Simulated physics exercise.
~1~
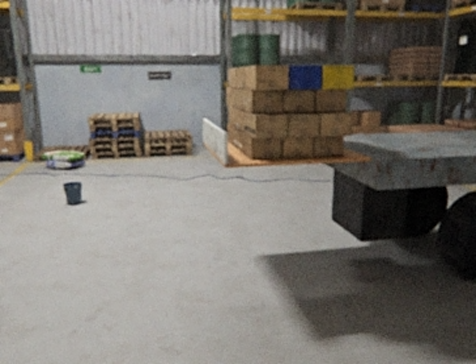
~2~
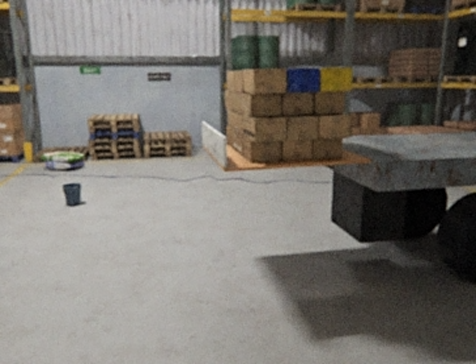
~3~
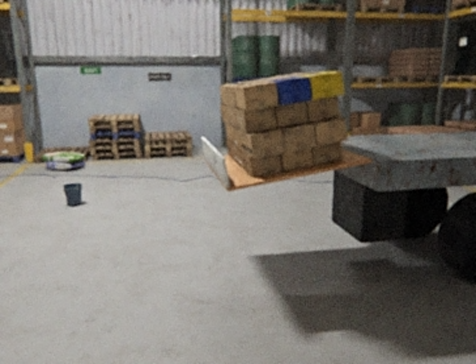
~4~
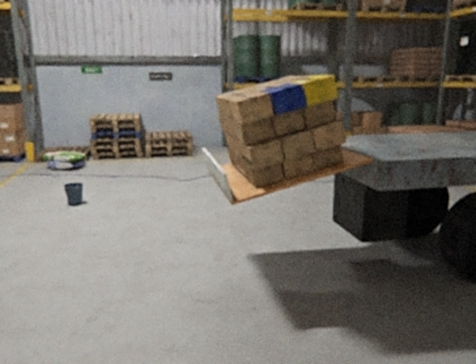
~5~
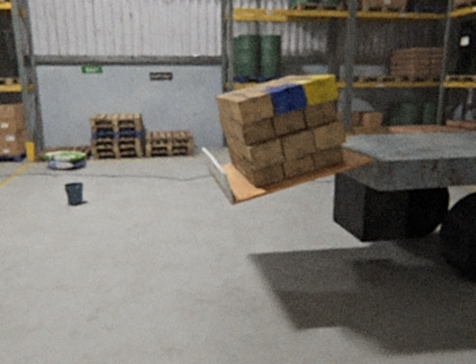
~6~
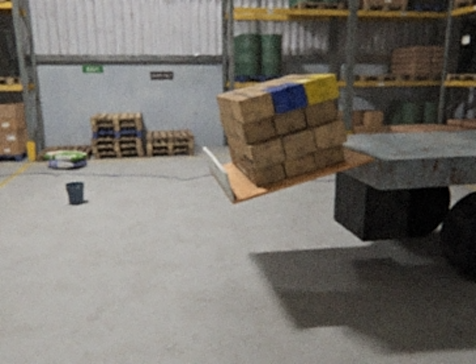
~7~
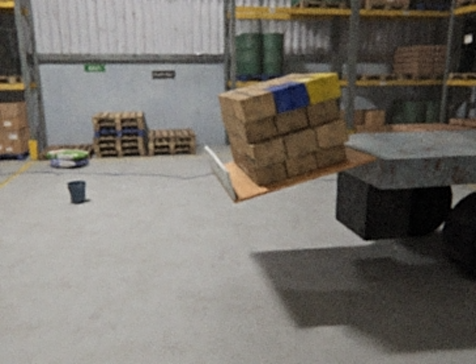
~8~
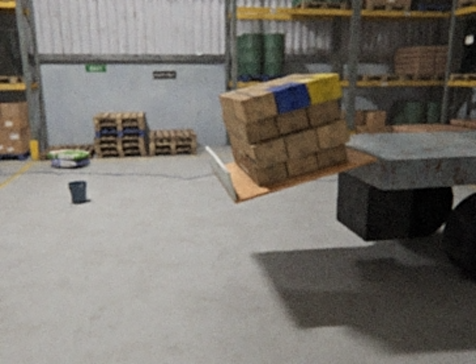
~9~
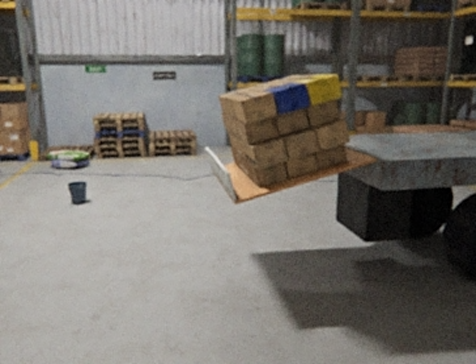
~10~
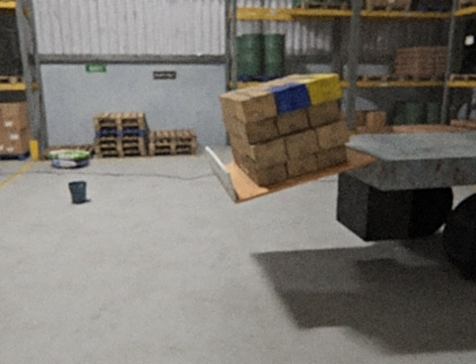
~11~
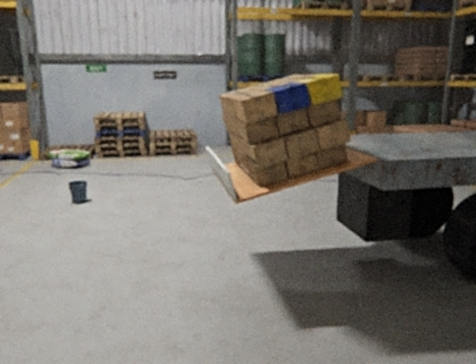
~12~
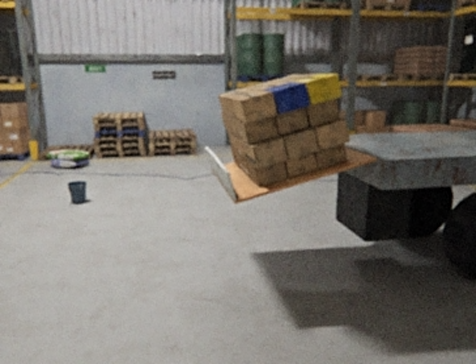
Stacked brown parcels, with one blue and one yellow, tilting leftward on a flatbed's drop flap, then resting still without falling.
